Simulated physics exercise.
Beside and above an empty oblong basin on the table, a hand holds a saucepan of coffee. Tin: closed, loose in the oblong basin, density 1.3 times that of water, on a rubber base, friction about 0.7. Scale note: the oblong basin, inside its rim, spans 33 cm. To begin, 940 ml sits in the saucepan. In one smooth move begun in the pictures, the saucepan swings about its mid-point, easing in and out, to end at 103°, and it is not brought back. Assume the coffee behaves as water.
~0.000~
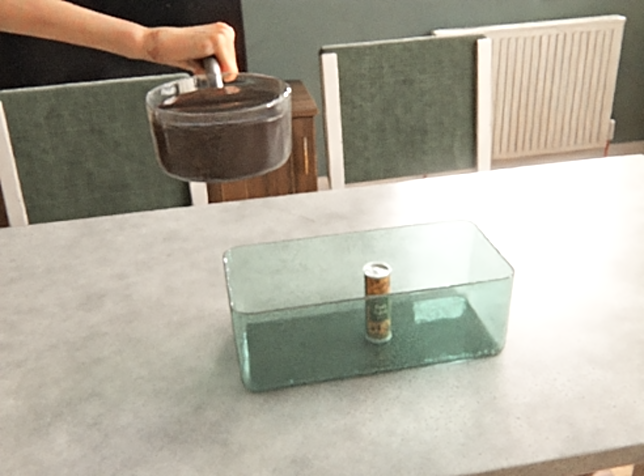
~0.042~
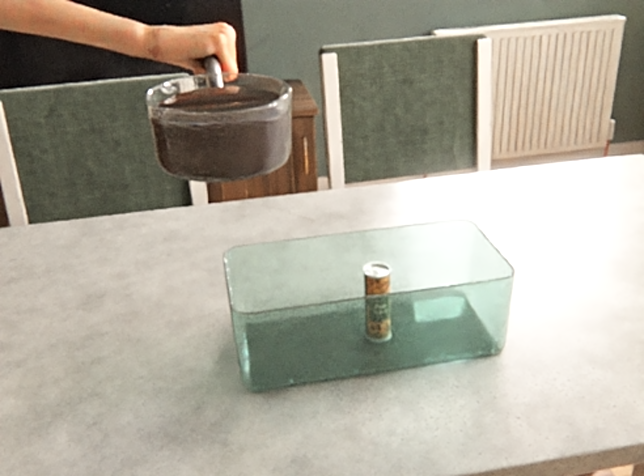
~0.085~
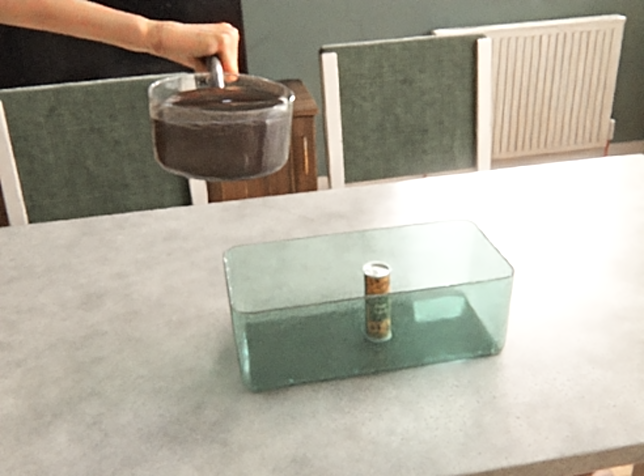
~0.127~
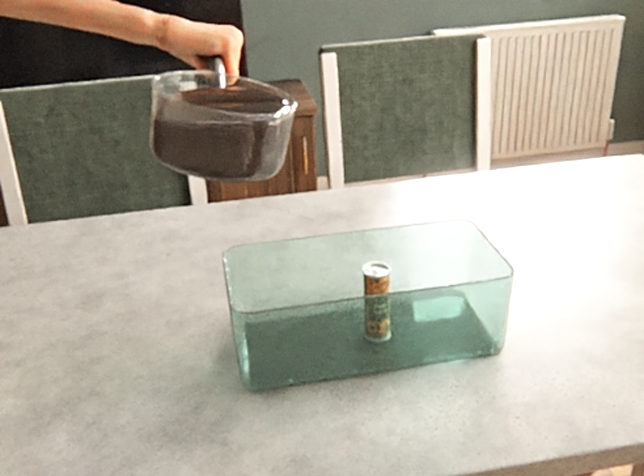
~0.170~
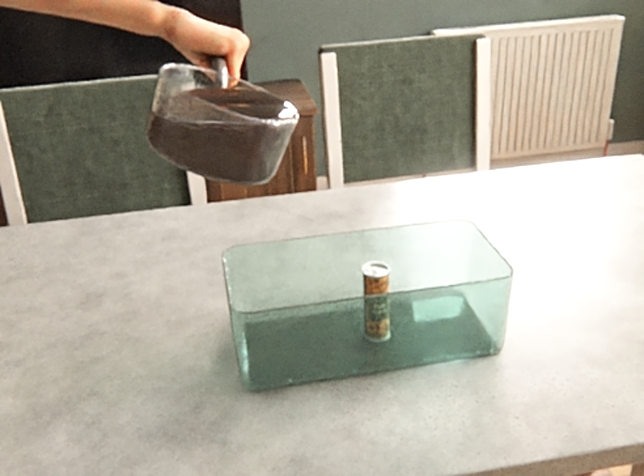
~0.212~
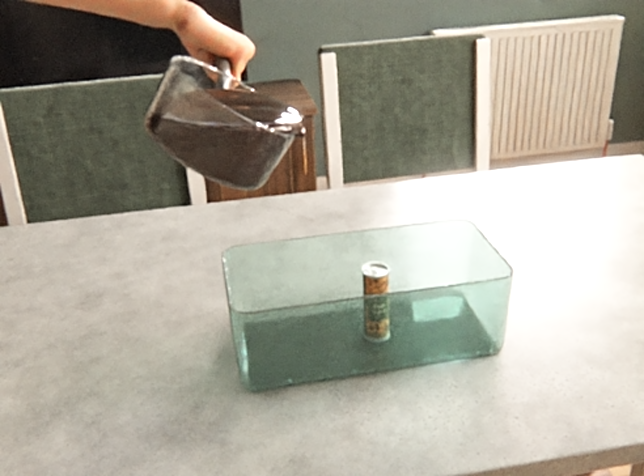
A glass saucepan of dark liquid tilting rightward in a hand above a green transparent basin with a small tin inside.
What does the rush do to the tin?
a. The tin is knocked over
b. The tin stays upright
(a) The tin is knocked over.
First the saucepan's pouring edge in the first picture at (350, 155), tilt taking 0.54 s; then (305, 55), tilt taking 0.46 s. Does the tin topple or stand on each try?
Trial 1 - tin stays standing; trial 2 - tin tips.
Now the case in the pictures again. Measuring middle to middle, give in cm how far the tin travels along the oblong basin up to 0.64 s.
The tin is about 2 cm from where it started.
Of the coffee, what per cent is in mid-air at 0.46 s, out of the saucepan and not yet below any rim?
My guess is roughly 58 %.
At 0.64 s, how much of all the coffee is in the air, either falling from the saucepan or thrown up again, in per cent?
9 per cent or so.
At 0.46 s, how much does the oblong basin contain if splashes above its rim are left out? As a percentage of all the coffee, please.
Near 18 in a hundred.
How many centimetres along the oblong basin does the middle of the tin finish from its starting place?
8.0 cm.
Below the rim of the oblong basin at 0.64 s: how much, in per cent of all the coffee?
86 per cent or thereabouts.
By 0.46 s the tilt is 98° and 24 per cent is still to pour; the tin stands where it began.
By 0.64 s the tilt is 103° and 5 per cent is still to pour; the tin leans 7°.
By 0.83 s the tilt is 103° and 1 per cent is still to pour; the tin leans 51°.
By 1.04 s the tilt is 103° and 0 per cent is still to pour; the tin lies on its side.
At rest the tin lies on its side.
